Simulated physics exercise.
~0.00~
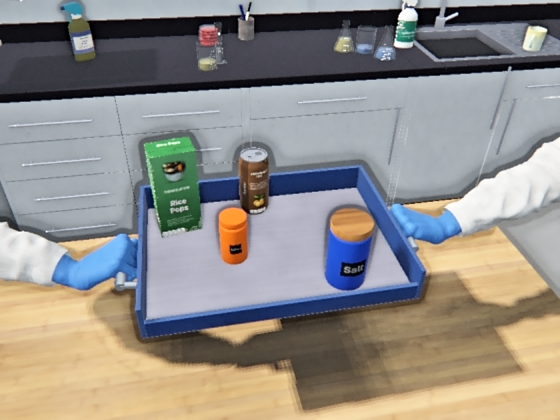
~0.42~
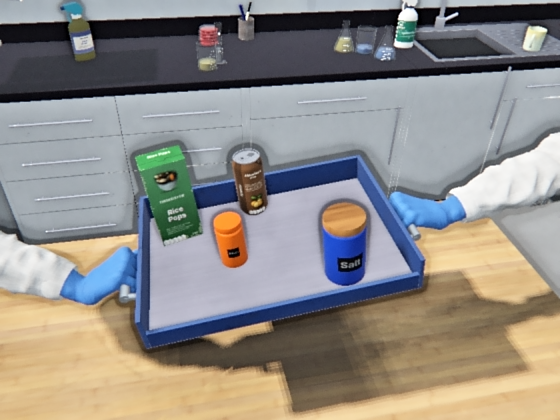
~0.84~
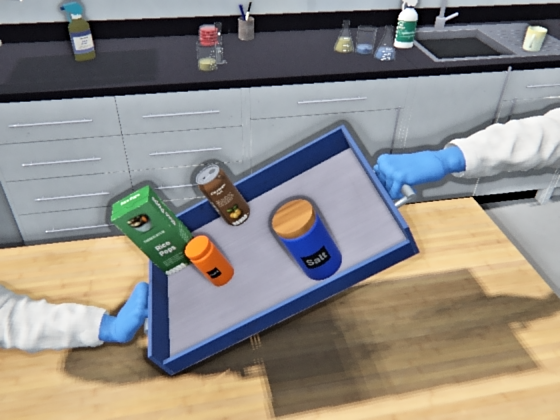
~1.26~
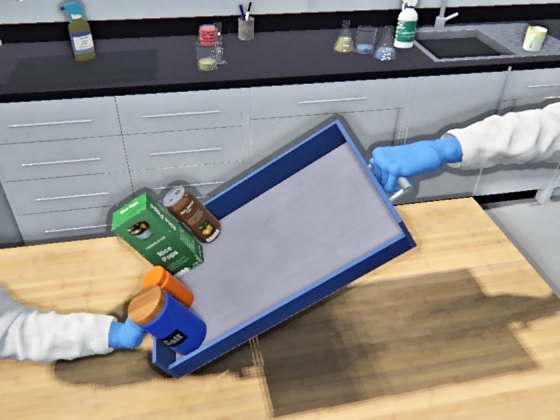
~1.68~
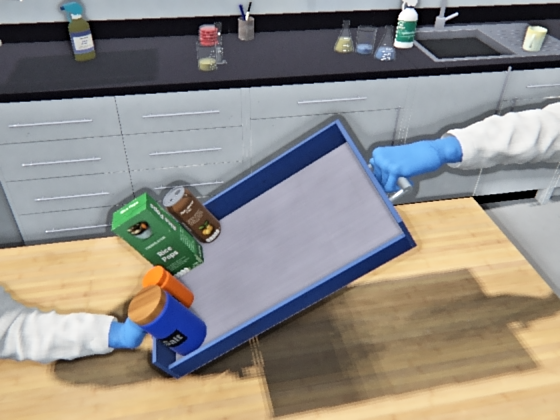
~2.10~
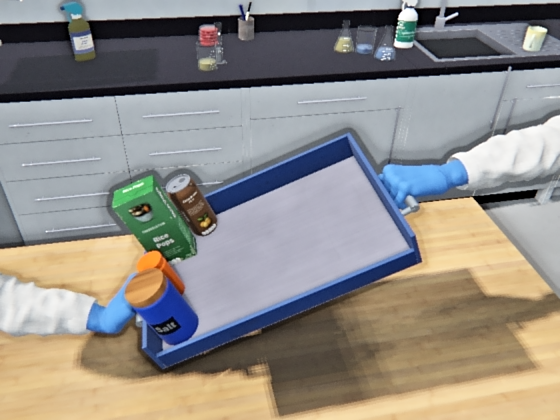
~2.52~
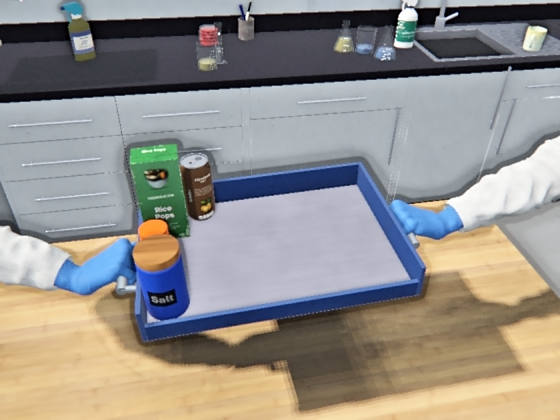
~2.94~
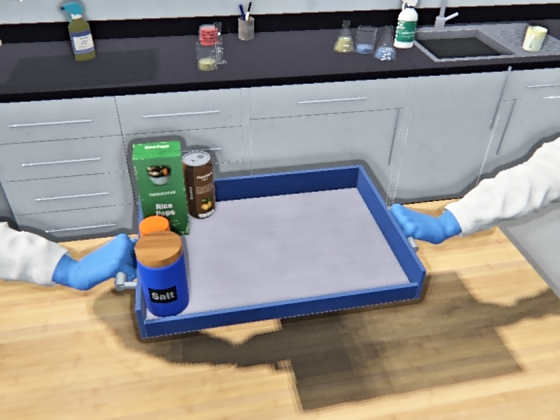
We see gloved hands tilt a blue tray down to the left, sending a blue jar, orange shaker and brown can sliding toward a green carton at the left side. The hands level the tray, and all four items end upright inside, clustered at the left.
